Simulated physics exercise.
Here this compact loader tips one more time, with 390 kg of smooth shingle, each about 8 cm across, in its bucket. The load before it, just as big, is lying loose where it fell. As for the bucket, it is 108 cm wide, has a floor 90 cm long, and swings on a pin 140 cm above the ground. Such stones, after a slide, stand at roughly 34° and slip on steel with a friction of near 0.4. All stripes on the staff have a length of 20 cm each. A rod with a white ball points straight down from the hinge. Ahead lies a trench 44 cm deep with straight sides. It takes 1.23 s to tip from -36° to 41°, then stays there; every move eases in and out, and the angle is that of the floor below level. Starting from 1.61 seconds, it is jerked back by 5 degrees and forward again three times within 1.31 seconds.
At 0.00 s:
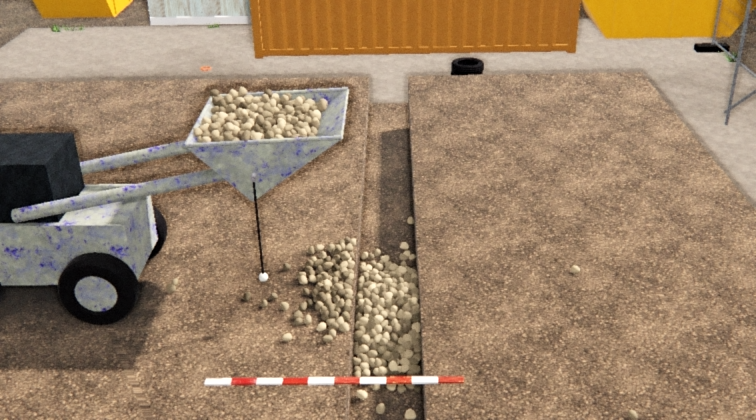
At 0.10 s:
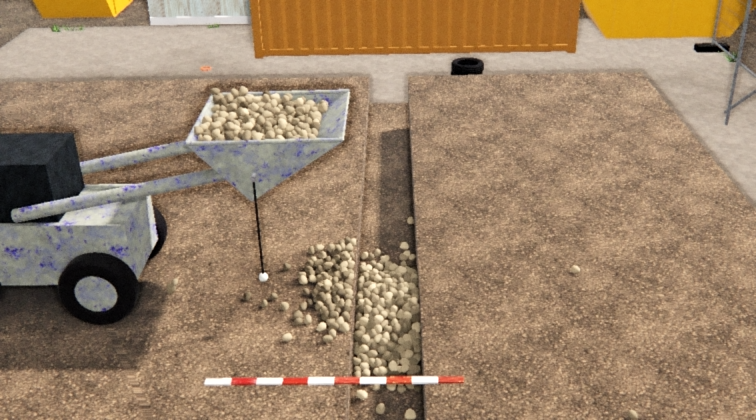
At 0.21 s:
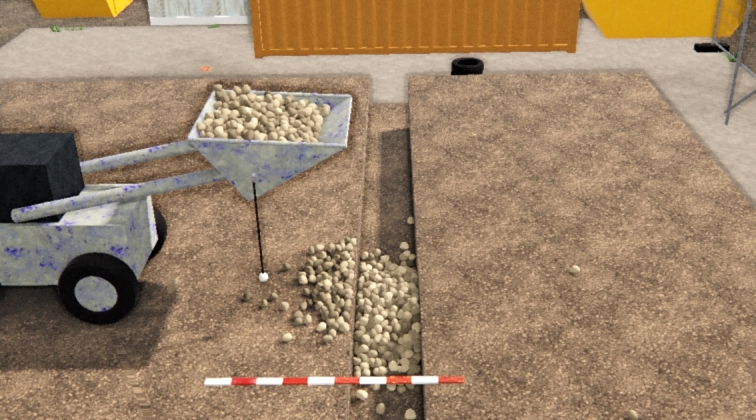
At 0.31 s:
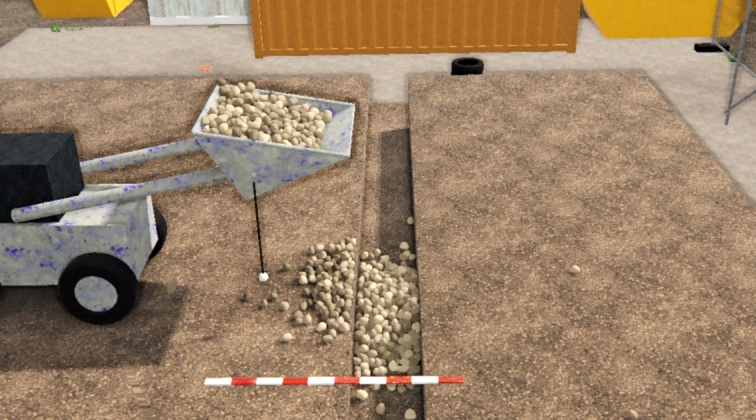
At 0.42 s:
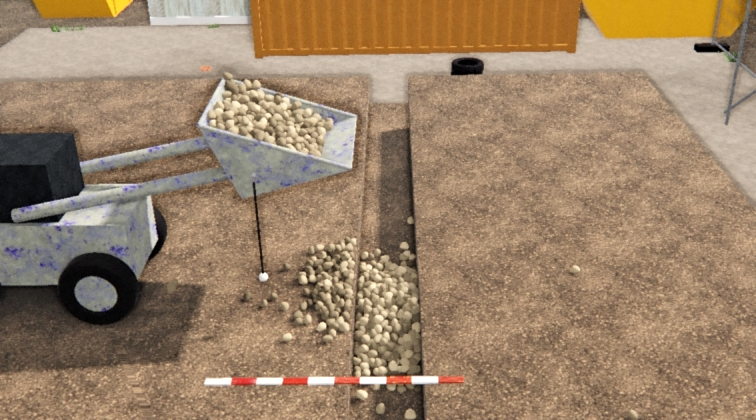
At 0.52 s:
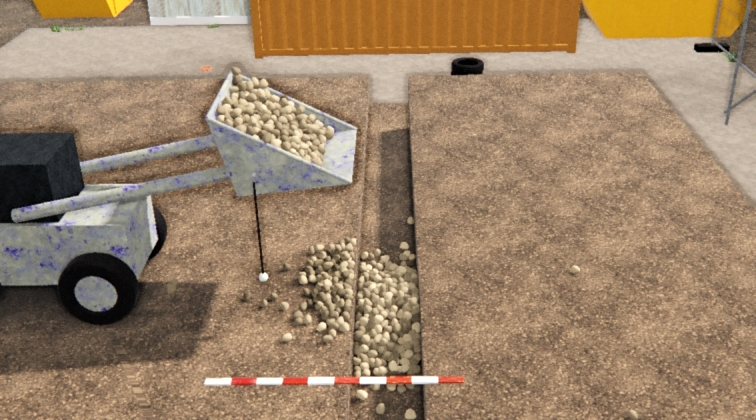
On a dirt yard, a small loader beside a partly filled trench gradually tilting its raised bucket of pale stones forward.
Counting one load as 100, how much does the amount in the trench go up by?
It goes up by about 92.
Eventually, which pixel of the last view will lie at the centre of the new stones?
Middle: Approx. (388, 299) px.
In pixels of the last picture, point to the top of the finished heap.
Roughly at (336, 278).
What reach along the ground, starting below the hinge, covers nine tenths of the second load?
Around 130 cm.
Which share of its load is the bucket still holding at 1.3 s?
Estimate: 40 % remaining inside, roughly.
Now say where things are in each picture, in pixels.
In the first frame, the bucket is at -36°, its lip at (342, 138); the top of the load is at (240, 97). The earlier load is highest near (335, 273), 10 cm above ground level, 18 % short of the trench, 82 % in the trench.
The second frame shows lip at (343, 140), floor tilted -34°, highest stones at (235, 98); the stones move at 0.1 m/s on average.
The third frame shows lip at (346, 146), floor tilted -30°, highest stones at (232, 96); the stones move at 0.2 m/s on average.
In the fourth frame, the bucket is at -24°, its lip at (349, 156); the top of the load is at (236, 92); the stones move at 0.3 m/s on average.
The fifth frame shows lip at (351, 169), floor tilted -16°, highest stones at (237, 87); the stones move at 0.4 m/s on average.
The sixth frame shows lip at (351, 183), floor tilted -6°, highest stones at (242, 83); the stones move at 0.4 m/s on average.
After 0.9 s the floor is at 29°; in per cent of one load, 99 in the bucket, 19 short of the trench, 82 in the trench; the foremost stones are at (458, 317).
After 1.3 s the floor is at 41°; in per cent of one load, 40 in the bucket, 38 short of the trench, 123 in the trench; the foremost stones are at (457, 306).
After 3.4 s the floor is at 41°; in per cent of one load, 0 in the bucket, 18 short of the trench, 174 in the trench, 8 past the trench; the foremost stones are at (562, 293).
After 6.0 s the floor is at 41°; in per cent of one load, 0 in the bucket, 18 short of the trench, 174 in the trench, 8 past the trench; the foremost stones are at (562, 293). Net gain in the trench, 92.
